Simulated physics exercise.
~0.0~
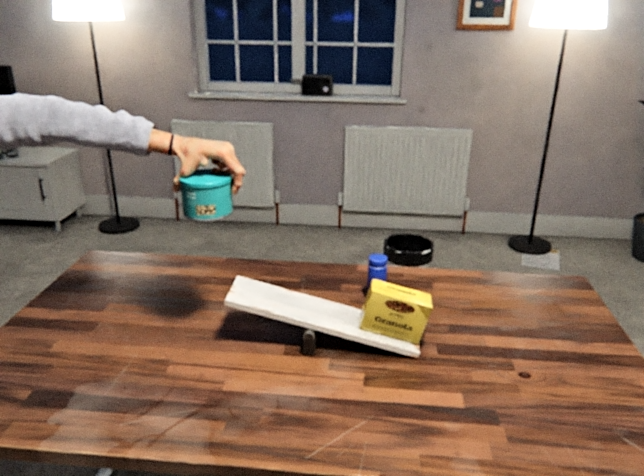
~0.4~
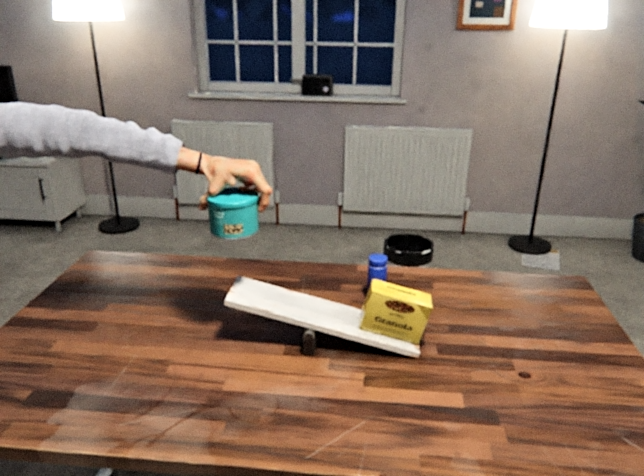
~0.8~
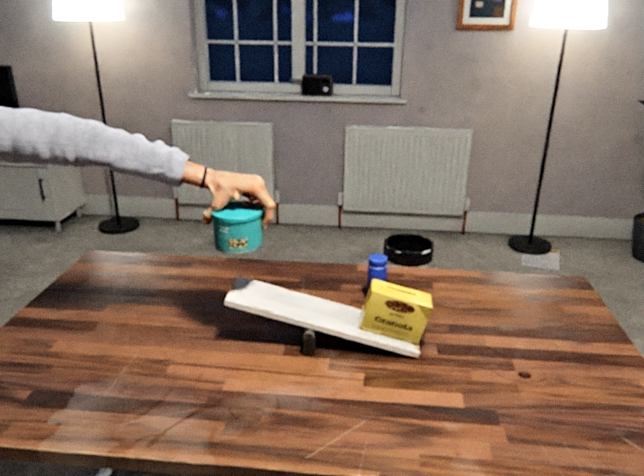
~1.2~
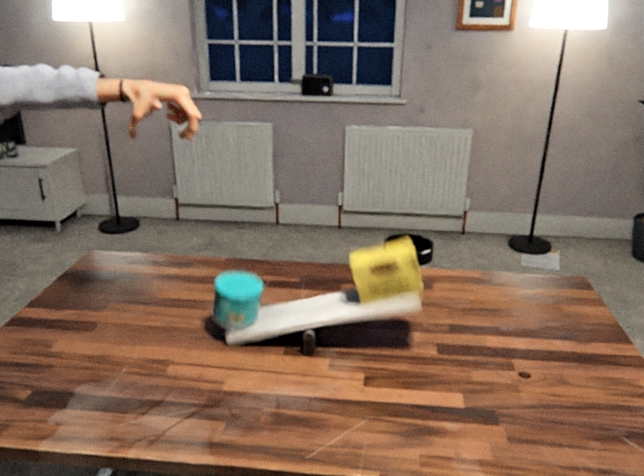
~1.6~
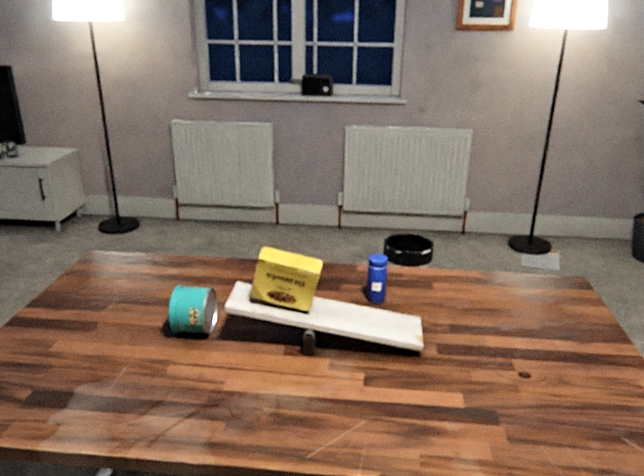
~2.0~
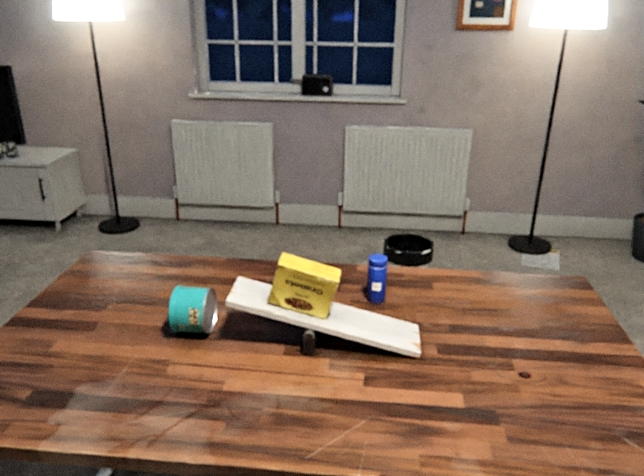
To begin with, a hand holds a turquoise tub above the raised left end of a white plank, which rests on a small block on a wooden table, with a yellow packet on its low right end and a blue shaker behind. The hand moves right and lowers the tub a little, then lets go and draws back. The tub lands on the plank, knocking its left end down and tossing the packet upward. The packet flips over leftward, while the tub topples off to the left. Finally, the plank leans as before, with the packet upside down on it, the tub lying on its side and the shaker still standing.
